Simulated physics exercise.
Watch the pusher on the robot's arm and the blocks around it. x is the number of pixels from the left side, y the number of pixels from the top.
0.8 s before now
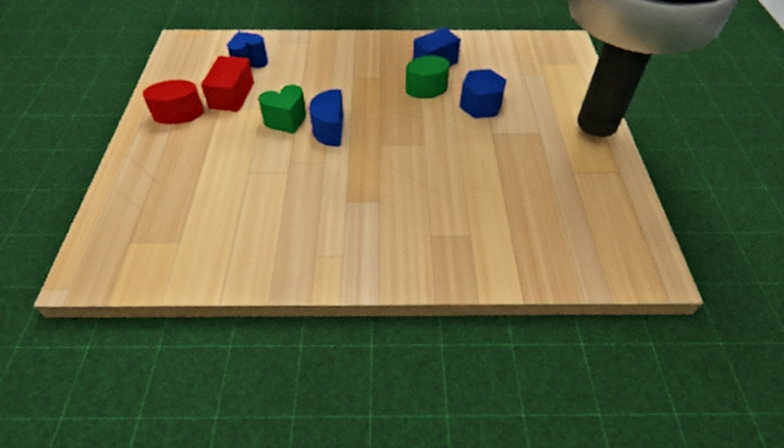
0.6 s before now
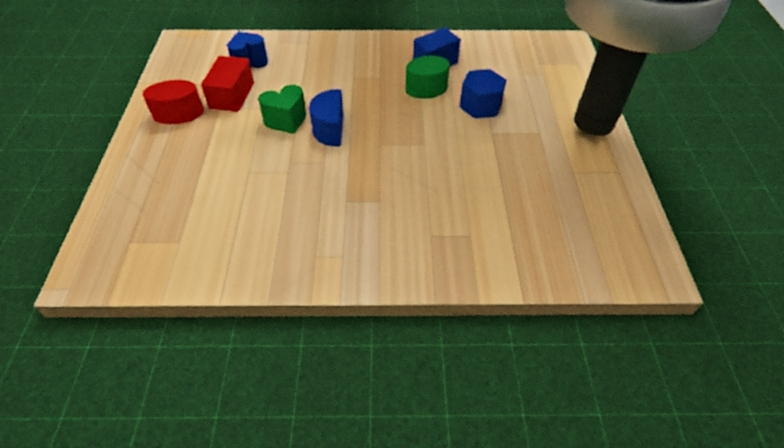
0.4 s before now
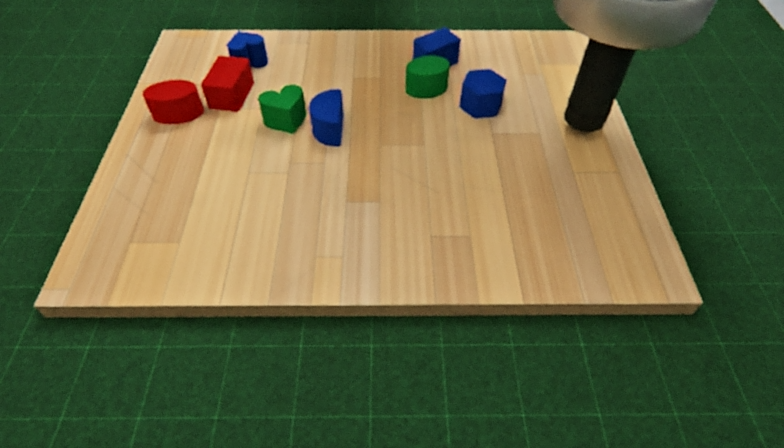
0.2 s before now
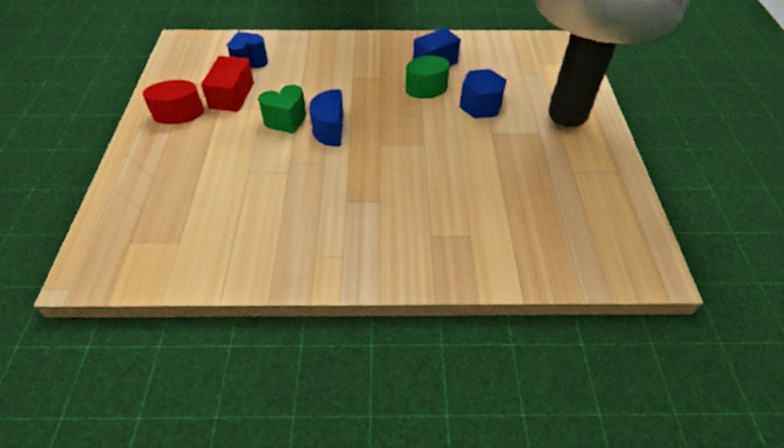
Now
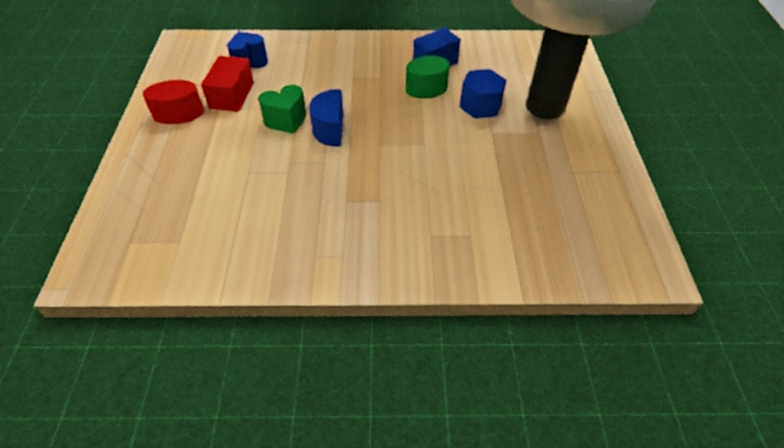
On a wooden board over a green surface, red, green and blue blocks sat still while a robot arm's dark pusher, barely moving at first, slid a short way left toward a blue block.
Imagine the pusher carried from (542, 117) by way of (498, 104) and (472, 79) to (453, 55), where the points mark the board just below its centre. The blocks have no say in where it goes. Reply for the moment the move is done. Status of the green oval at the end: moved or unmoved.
It gets moved.
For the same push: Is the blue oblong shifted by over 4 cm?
Final answer: No.
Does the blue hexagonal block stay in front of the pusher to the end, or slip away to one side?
The block gets away.
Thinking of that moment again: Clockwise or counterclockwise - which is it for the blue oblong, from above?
The turn is anti-clockwise.
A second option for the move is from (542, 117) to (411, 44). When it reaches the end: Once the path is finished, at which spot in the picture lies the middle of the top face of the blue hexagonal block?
That would be at about pixel (463, 77).
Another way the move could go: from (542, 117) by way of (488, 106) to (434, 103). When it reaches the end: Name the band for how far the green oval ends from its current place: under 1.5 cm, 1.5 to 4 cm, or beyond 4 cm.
It shifts by more than 4 cm.
The first path, step by step. One third of the way, pusher (500, 94); blue hexagonal block (463, 76), turned 15° anticlockwise.
Two thirds of the way, pusher (473, 70); green oval (409, 61); blue hexagonal block (446, 71), turned 40° anticlockwise.
At the end, pusher (454, 46); green oval (409, 61); blue oblong (424, 31), turned 60° anticlockwise; blue hexagonal block (446, 71), turned 40° anticlockwise.
